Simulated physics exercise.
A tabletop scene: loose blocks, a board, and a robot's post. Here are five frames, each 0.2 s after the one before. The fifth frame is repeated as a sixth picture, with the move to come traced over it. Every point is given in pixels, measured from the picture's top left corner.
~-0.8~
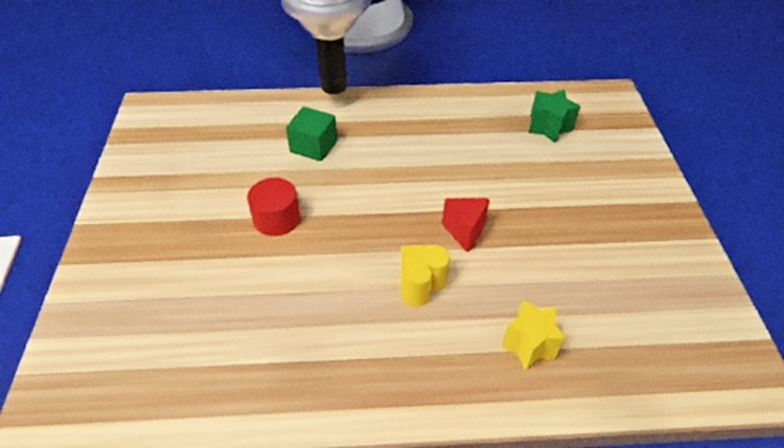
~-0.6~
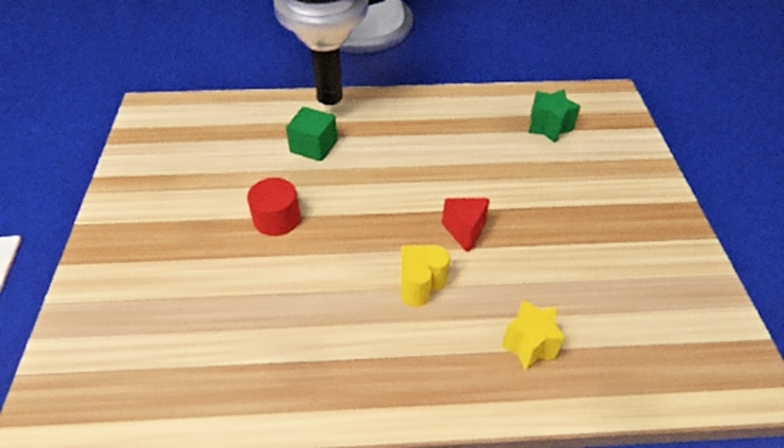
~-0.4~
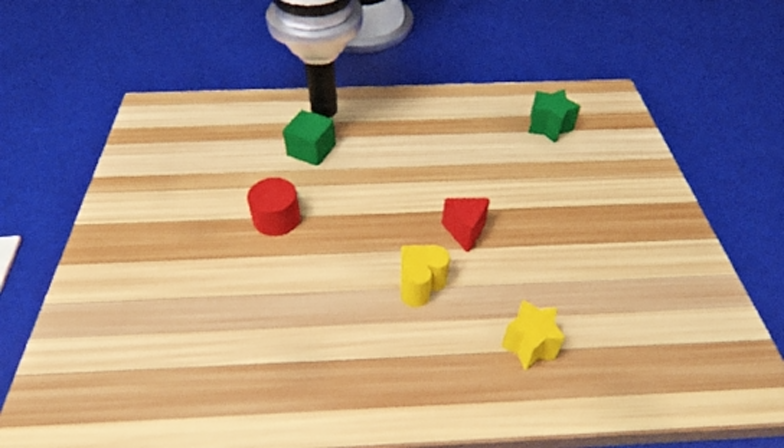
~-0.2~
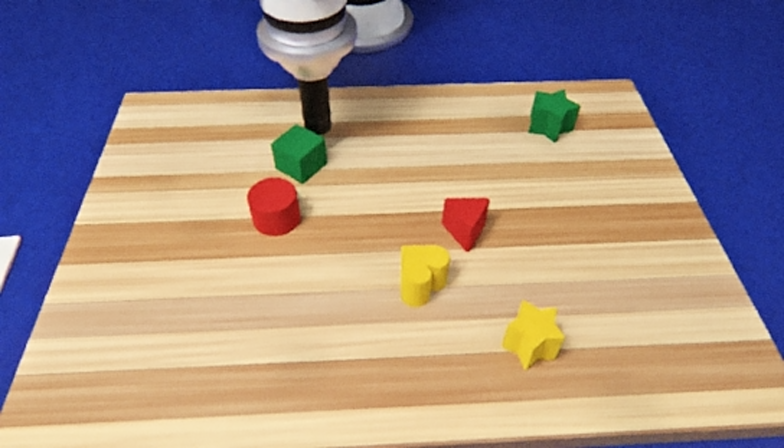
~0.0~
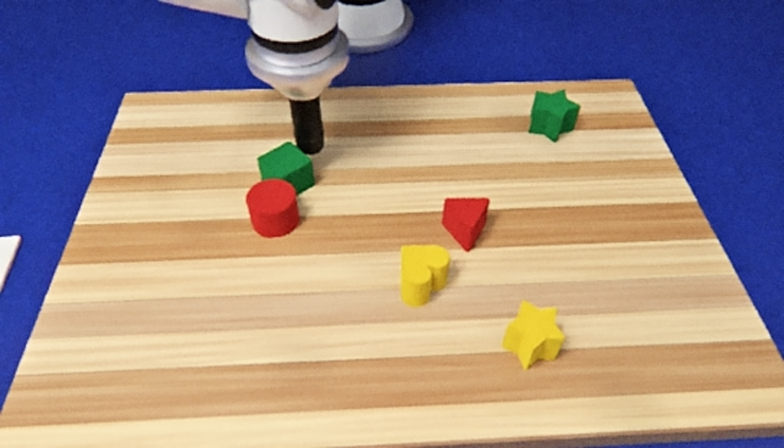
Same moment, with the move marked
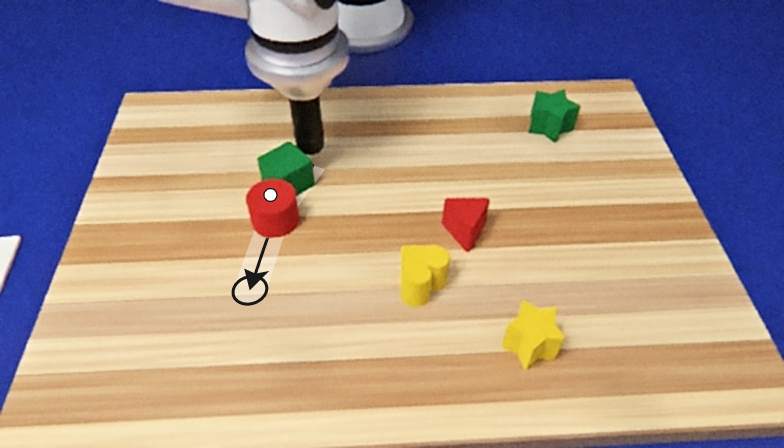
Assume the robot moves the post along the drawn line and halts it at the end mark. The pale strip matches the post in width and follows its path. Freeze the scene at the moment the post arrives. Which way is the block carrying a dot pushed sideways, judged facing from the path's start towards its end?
Sideways, to the right.
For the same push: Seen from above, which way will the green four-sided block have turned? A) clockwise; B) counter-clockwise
A: Clockwise.
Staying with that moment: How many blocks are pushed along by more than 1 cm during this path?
Two.
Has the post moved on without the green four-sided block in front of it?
That would be a yes.
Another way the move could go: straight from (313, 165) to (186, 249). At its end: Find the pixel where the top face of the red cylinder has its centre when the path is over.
Pixel (251, 228).
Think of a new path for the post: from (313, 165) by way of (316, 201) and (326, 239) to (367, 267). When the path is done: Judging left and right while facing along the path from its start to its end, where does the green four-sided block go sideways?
It is pushed towards the right-hand side.
The line goes from (313, 165) over (287, 200) and (266, 242) to (250, 290); the dot is on the red cylinder.
The first path, step by step. One third of the way, post (283, 182); red cylinder (255, 215); green four-sided block (245, 182), turned 25° clockwise.
Two thirds of the way, post (262, 224); red cylinder (233, 246); green four-sided block (233, 186), turned 45° clockwise.
At the end, post (244, 272); red cylinder (199, 285); green four-sided block (233, 186), turned 45° clockwise.
